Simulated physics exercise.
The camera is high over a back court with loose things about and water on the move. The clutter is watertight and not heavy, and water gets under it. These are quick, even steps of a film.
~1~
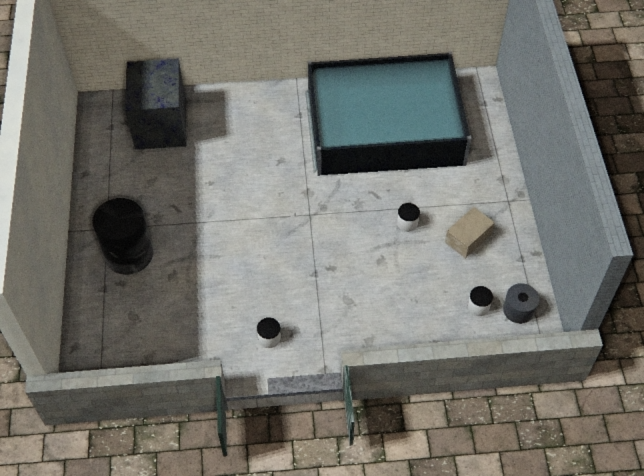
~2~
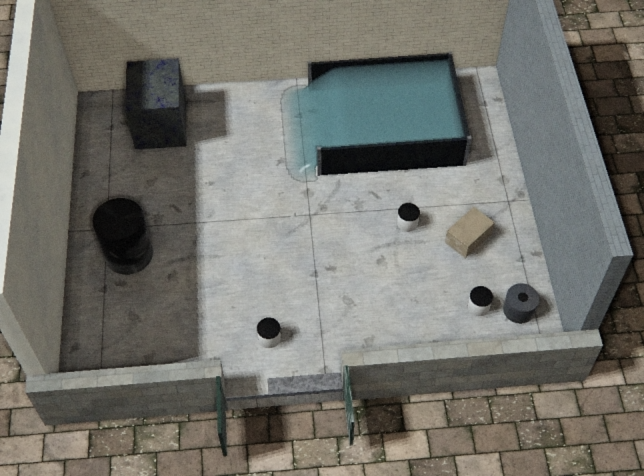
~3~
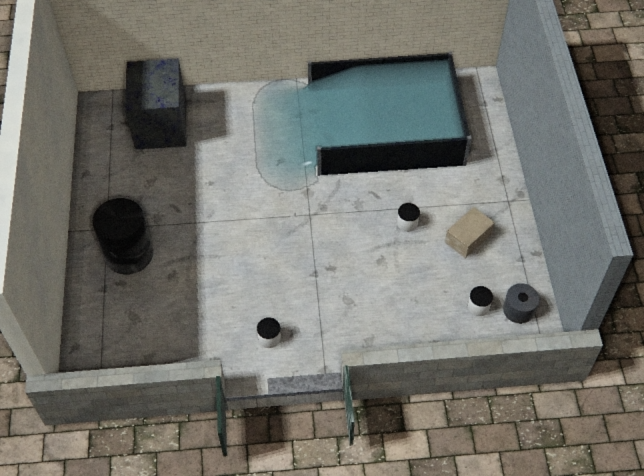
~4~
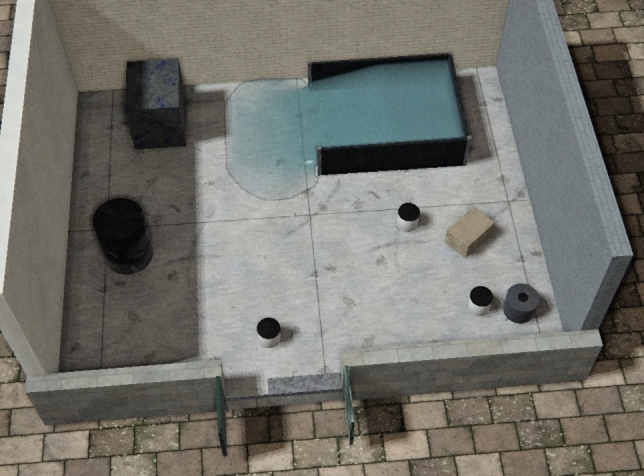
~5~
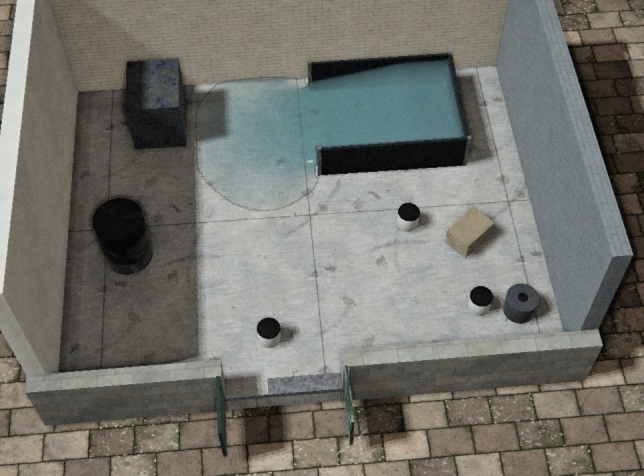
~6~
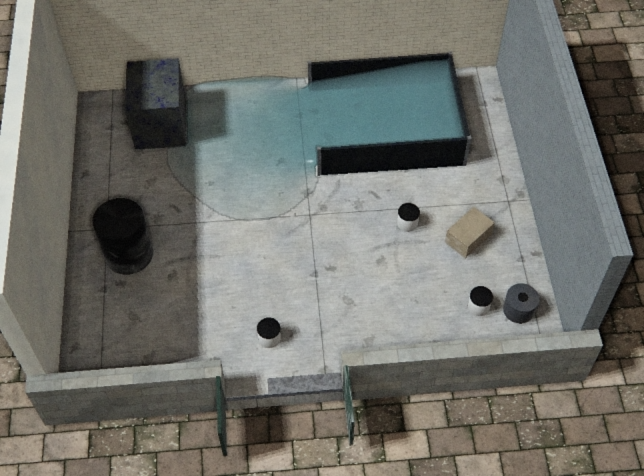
Teal water pouring from the open left end of a dark tank, spreading leftward across a walled court among unmoving objects.
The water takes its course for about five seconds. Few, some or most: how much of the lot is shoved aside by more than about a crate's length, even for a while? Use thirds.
Share: Less than a third.
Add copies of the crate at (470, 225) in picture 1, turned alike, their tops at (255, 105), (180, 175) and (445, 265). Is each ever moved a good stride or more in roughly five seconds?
One after the other: Swept aside, yes, not that far.
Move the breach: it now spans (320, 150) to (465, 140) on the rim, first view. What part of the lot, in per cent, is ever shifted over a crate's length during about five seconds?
About 100 per cent.
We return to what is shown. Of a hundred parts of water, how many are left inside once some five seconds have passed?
Roughly 100 per cent.
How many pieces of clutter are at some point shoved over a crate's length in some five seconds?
I count 0.
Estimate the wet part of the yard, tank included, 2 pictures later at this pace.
Roughly 30 per cent.
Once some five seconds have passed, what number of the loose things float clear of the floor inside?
It comes to 0.
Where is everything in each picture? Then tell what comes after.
In the first frame, a pail at (409, 212), on the bottom; a crate at (471, 226), on the bottom; 0 of 5 have shifted.
In the second frame, a pail at (409, 212), on the bottom; a crate at (471, 226) rests on the ground; 0 of 5 have shifted.
In the third frame, a pail at (409, 212), on the bottom; a crate at (471, 226), on the bottom; 0 of 5 have shifted.
In the fourth frame, a pail at (409, 212) rests on the ground; a crate at (471, 226) rests on the ground; 0 of 5 have shifted.
In the fifth frame, a pail at (409, 212) rests on the ground; a crate at (471, 226) rests on the ground; 0 of 5 have shifted.
In the sixth frame, a pail at (409, 212), on the bottom; a crate at (471, 226), on the bottom; 0 of 5 have shifted.
A moment on, 0 of 5 are well off their spots; 0 afloat.
Next, 0 of 5 are well off their spots; 0 afloat.
Later, 0 of 5 are well off their spots; 0 afloat.
In the end, 0 of 5 are well off their spots, and 0 have been at some point; 0 afloat.
